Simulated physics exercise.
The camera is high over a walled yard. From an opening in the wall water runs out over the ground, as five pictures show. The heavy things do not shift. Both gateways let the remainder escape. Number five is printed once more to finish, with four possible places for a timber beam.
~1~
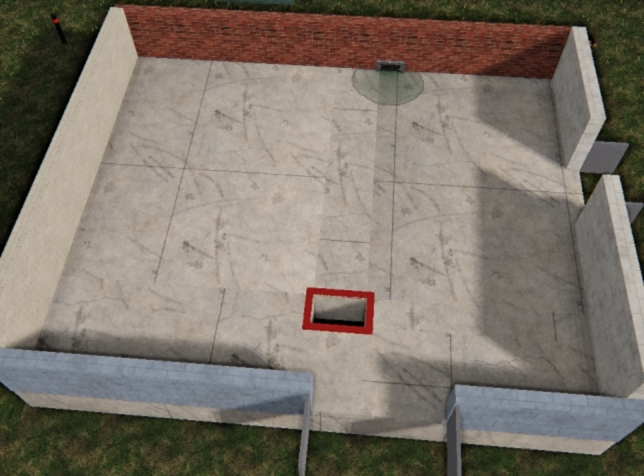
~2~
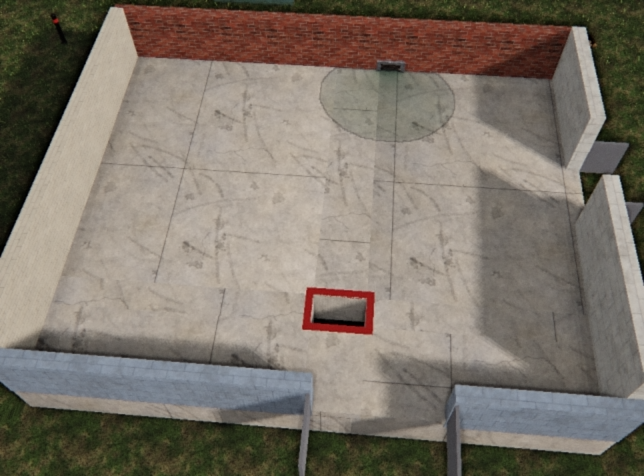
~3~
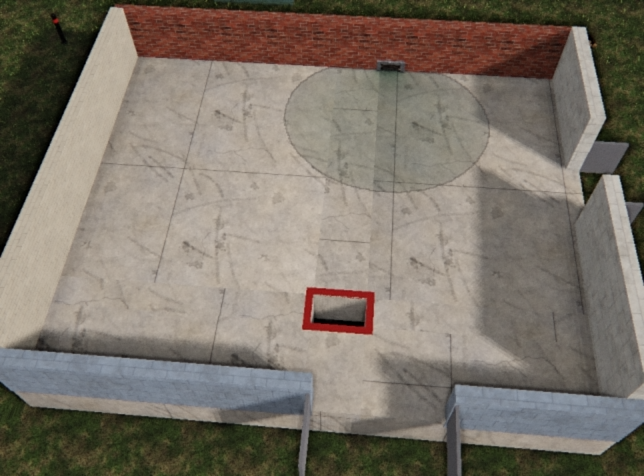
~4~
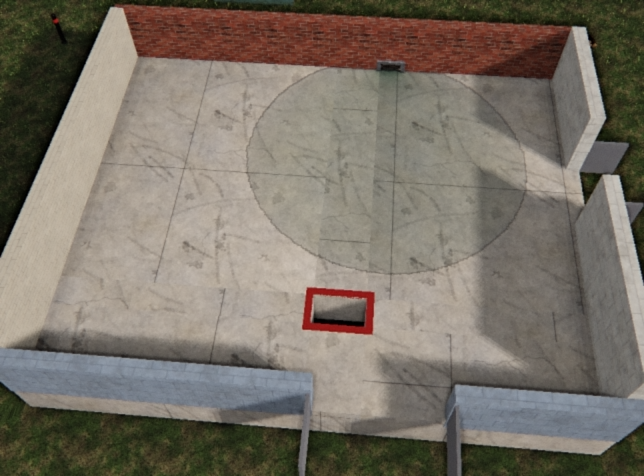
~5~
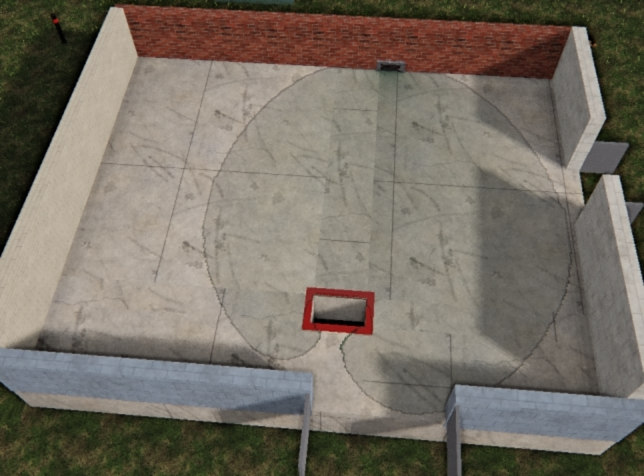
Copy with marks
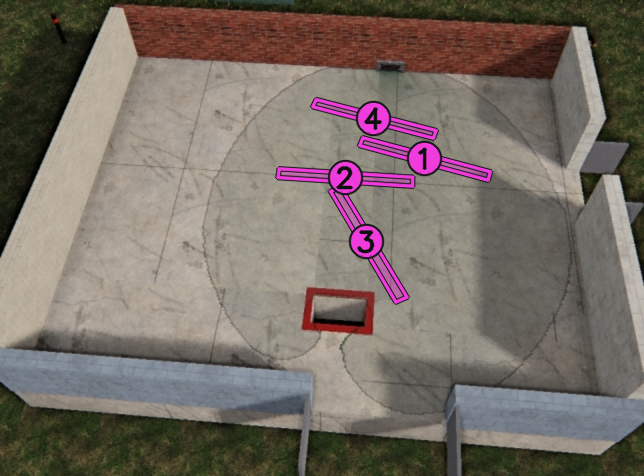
A sheet of clear, greenish water spreads across the pale, cracked concrete floor of a walled yard, seen from high above. A small dark outfall sits at the foot of the red brick back wall, a red-rimmed drain pit lies near the front, and gates stand open in front and at right. The rounded sheet widens steadily forward and sideways, then reaches the pit and passes around both sides, while the camera stays still.
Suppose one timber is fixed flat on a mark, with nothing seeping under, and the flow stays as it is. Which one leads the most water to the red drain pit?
1 beats the others.
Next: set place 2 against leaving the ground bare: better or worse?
Place 2 is worse.
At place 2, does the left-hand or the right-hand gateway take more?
The left one.
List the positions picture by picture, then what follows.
Outfall at (391, 67); red drain pit at (339, 311); open gate at (379, 401); open gate at (570, 197); 2 % of the ground under water, visible out to (382, 100); red drain pit still dry, in the first frame.
In the second frame, 7 % of the ground under water, visible out to (390, 138); red drain pit still dry.
In the third frame, 16 % of the ground under water, visible out to (334, 178); red drain pit still dry.
In the fourth frame, 30 % of the ground under water, visible out to (414, 268); red drain pit still dry.
In the fifth frame, 49 % of the ground under water, visible out to (262, 347); red drain pit taking water.
In magenta, 1 from (361, 141) to (489, 175); 2 from (278, 173) to (412, 181); 3 from (335, 189) to (401, 299); 4 from (314, 103) to (434, 134).
For place 1, about 14 % of the stream goes into the red drain pit, about 80 % out by the gates.
For place 2, about 7 % of the stream goes into the red drain pit, about 89 % out by the gates.
For place 3, about 9 % of the stream goes into the red drain pit, about 85 % out by the gates.
For place 4, about 6 % of the stream goes into the red drain pit, about 88 % out by the gates.
